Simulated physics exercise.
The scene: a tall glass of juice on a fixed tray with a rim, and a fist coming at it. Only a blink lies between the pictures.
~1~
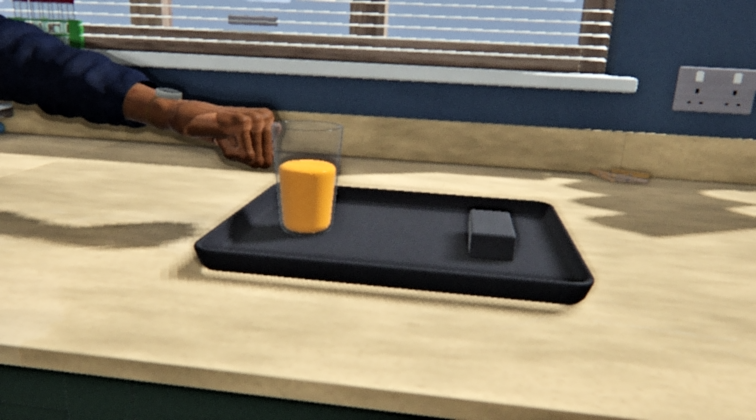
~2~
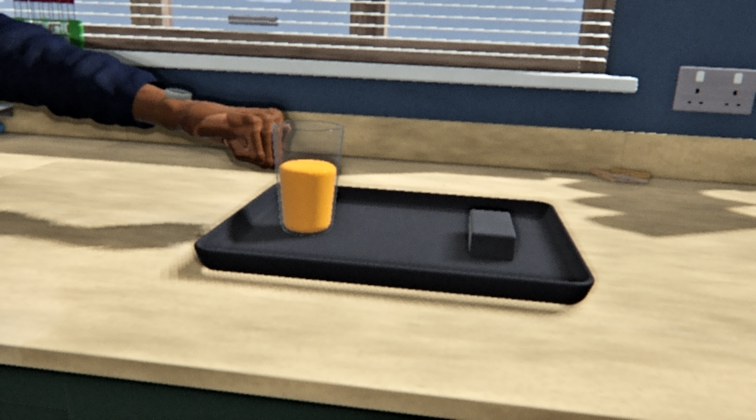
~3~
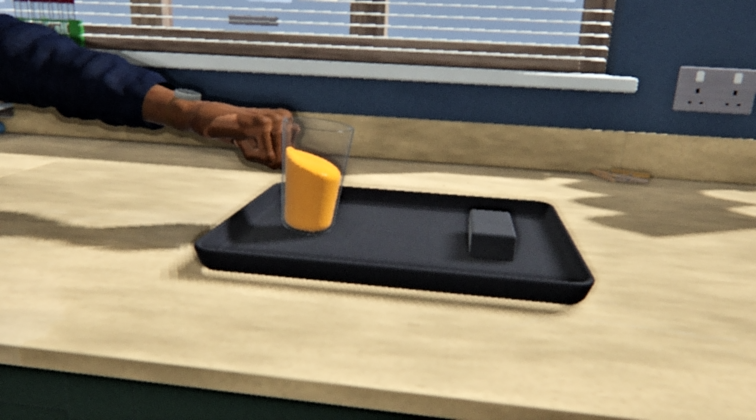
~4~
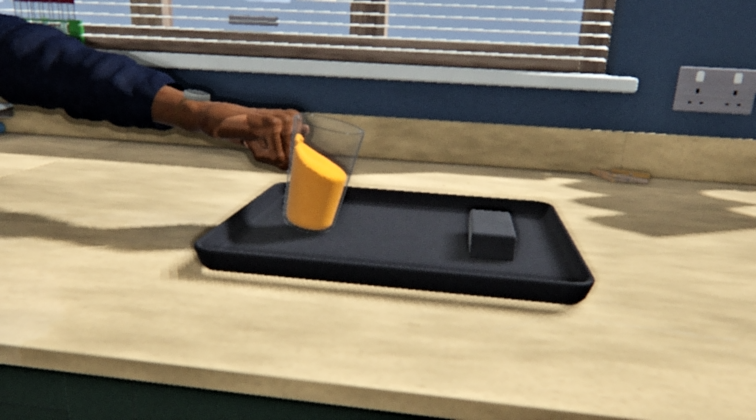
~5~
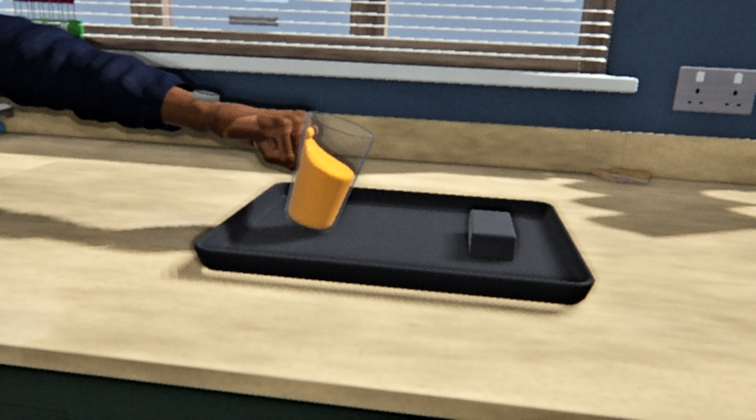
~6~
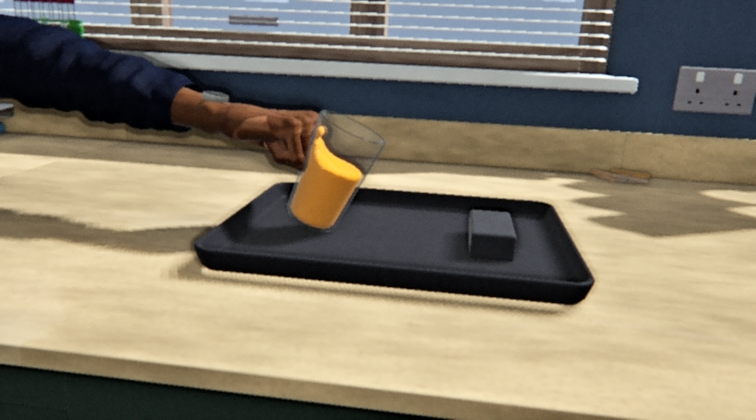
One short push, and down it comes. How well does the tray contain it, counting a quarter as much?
After the fall three quarters and more stay on the tray.
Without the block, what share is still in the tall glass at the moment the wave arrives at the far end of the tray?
Near 60 %.
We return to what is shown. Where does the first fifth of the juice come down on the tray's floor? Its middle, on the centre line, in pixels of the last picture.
Close to (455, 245).
A moment on, the tall glass is falling and 100 per cent is in the glass, 0 on the tray and 0 above or beyond its rim.
Next, the tall glass lies on its side and 67 per cent is in the glass, 23 on the tray and 10 above or beyond its rim.
Then the tall glass lies on its side and 34 per cent is in the glass, 54 on the tray and 12 above or beyond its rim.
Later the tall glass lies on its side and 18 per cent is in the glass, 73 on the tray and 9 above or beyond its rim.
Finally, 91 per cent is held by tray and glass, 9 is off the tray.
